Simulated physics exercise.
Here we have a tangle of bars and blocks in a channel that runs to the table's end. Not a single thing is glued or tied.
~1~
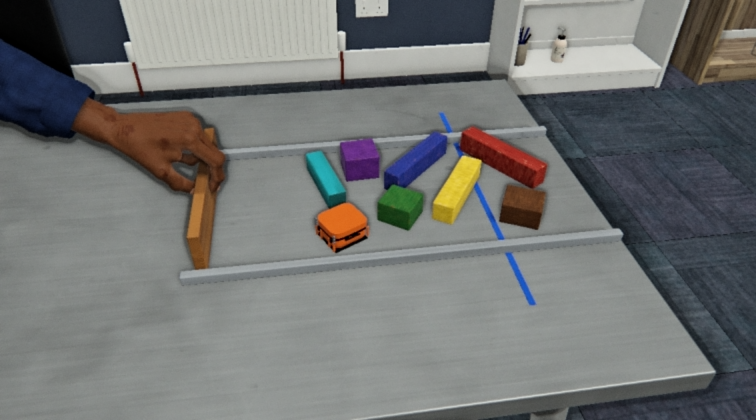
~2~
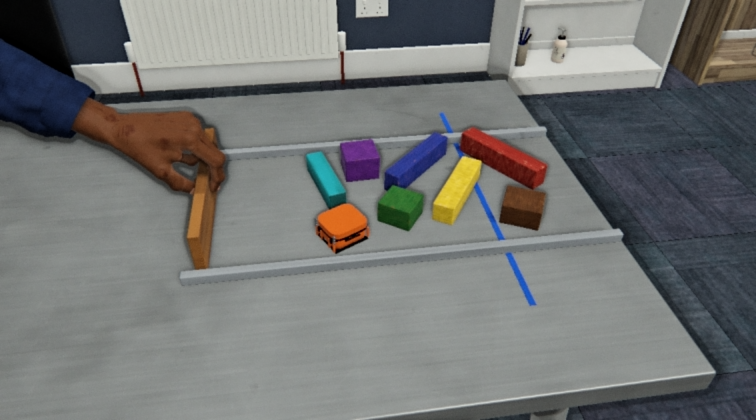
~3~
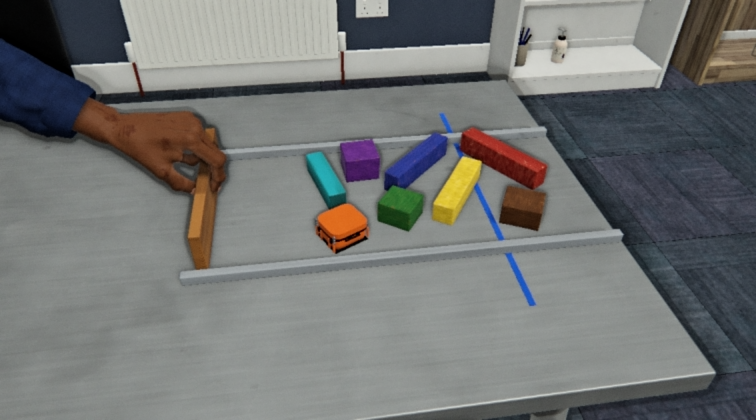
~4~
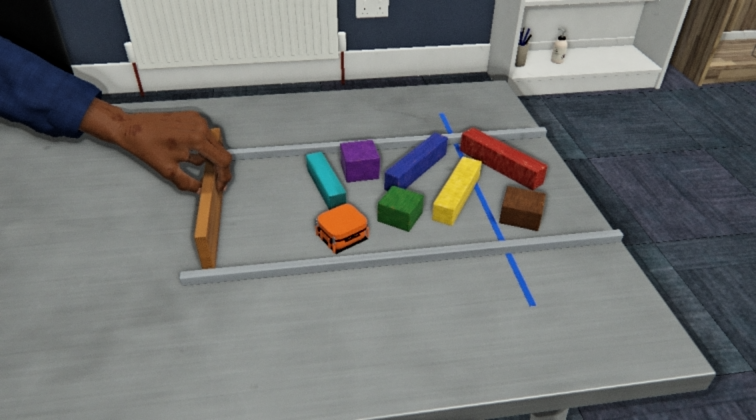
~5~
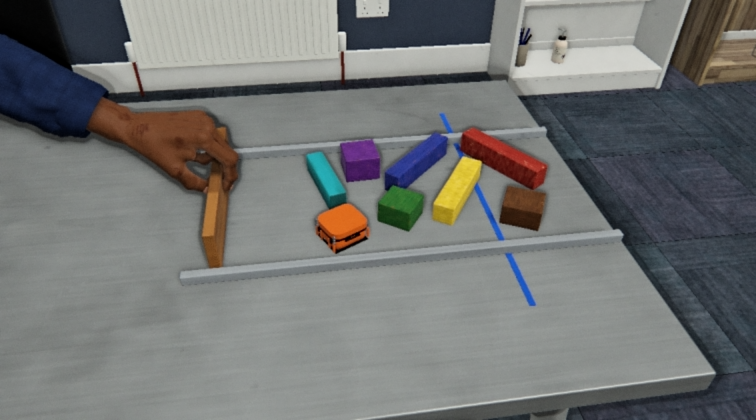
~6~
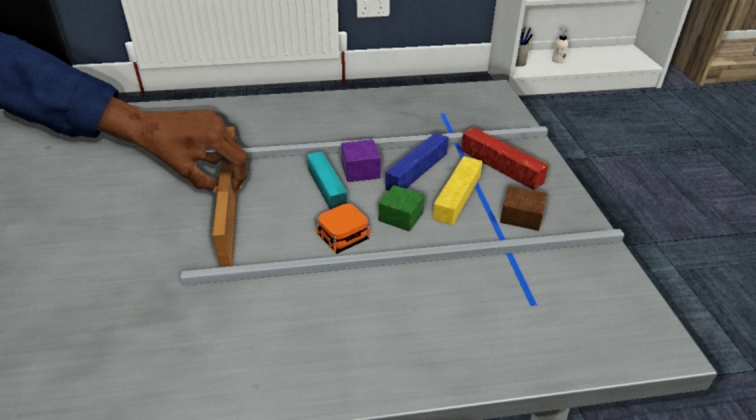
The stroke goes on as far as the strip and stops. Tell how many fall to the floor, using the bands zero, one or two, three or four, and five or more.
Band: Nil.
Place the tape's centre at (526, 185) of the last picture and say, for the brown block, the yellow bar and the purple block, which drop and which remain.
The brown block topples off, the yellow bar topples off, and the purple block stays put.
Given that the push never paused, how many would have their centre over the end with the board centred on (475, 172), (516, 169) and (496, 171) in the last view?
Result per place: 0; 2; 1.
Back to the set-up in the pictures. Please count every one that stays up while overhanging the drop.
My count gives 0.
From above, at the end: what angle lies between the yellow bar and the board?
It comes to around 20 degrees.
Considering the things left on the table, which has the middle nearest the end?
Red bar.
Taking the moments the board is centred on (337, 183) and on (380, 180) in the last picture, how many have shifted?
Tally: First 3; then 5.
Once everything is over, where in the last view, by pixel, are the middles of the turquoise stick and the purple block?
For the turquoise stick it's (480, 168), and for the purple block it's (497, 149).
A little later, none off yet; red bar at rest near (502, 157); brown block at rest near (523, 208); yellow bar at rest near (459, 189).
Next, none off yet; red bar shifted a little near (526, 155); brown block shifted a little near (542, 208); yellow bar shifted a little near (512, 191).
When it is over, the number that fall off is zero.
